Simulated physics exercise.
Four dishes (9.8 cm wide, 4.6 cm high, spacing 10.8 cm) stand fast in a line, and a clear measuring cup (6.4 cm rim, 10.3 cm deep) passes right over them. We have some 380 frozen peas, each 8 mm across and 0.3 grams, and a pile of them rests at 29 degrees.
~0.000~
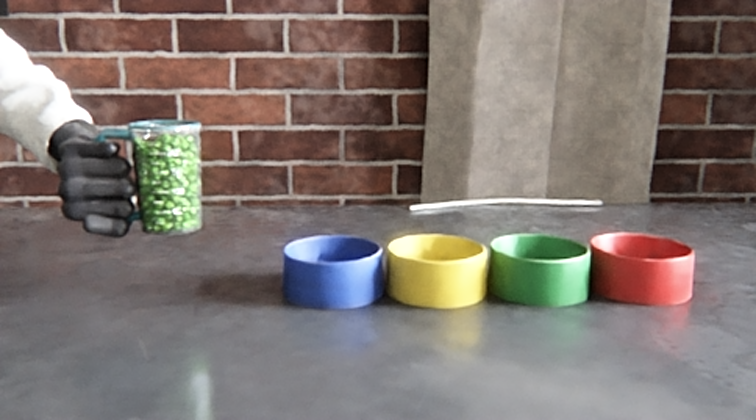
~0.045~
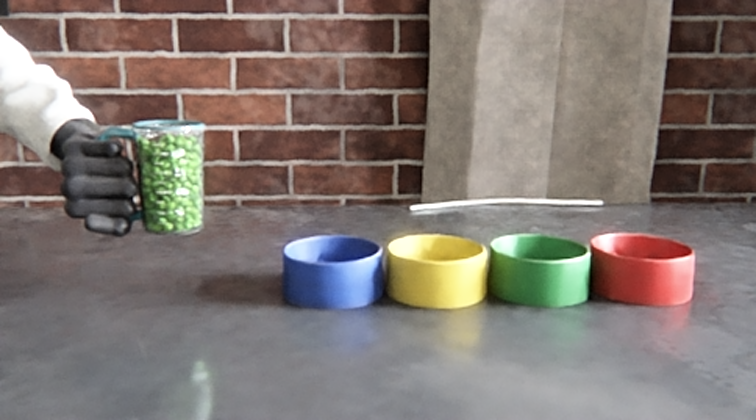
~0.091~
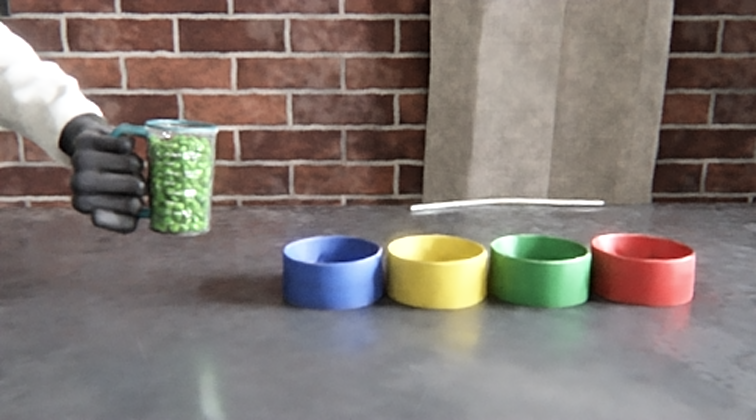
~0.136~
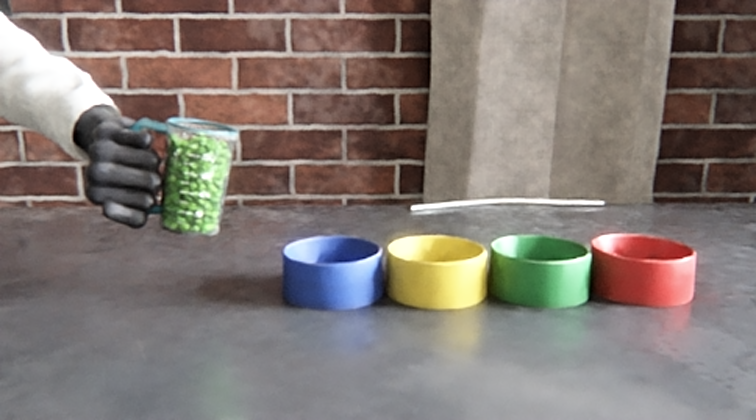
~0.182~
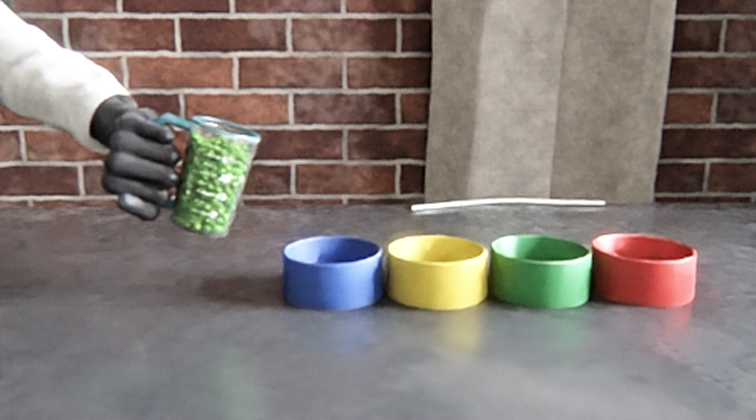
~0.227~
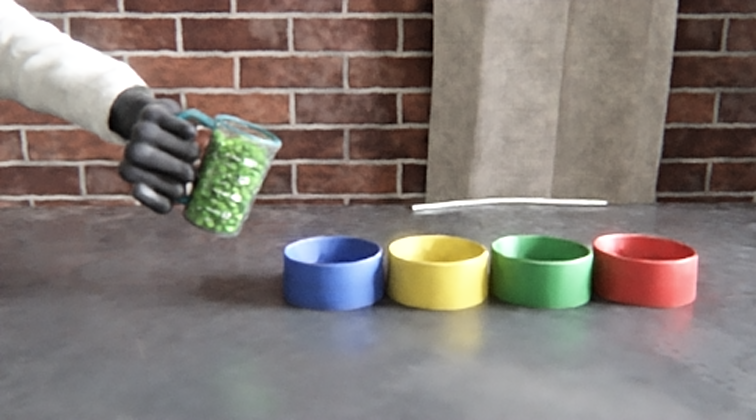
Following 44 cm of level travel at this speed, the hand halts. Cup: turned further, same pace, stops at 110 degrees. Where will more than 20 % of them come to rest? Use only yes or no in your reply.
Red dish: Yes; blue dish: No; green dish: Yes; yellow dish: No; counter: No.
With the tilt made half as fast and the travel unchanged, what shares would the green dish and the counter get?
Result - green: 0; counter: 10.
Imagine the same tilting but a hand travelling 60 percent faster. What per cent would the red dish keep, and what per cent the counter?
Then the red dish gets 70 and the counter 30.
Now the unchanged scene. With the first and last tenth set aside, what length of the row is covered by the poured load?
About 14 cm.
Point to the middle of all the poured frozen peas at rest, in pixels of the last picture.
Approximately (630, 275) in the last picture.
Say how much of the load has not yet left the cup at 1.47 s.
0 per cent.
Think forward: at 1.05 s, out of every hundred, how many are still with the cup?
Close to 50 % of the load.
Then, at 0.72 s, tilt 96 degrees; cup holds 95 %.
After 1.05 s, tilt 110 degrees; cup holds 50 %, green 40 %.
After 1.47 s, tilt 110 degrees; cup holds 0 %, red 55 %, green 35 %.
By 2.0 s all is still; red 55 %, blue 0 %, green 35 %, yellow 0 %, counter 10 %.
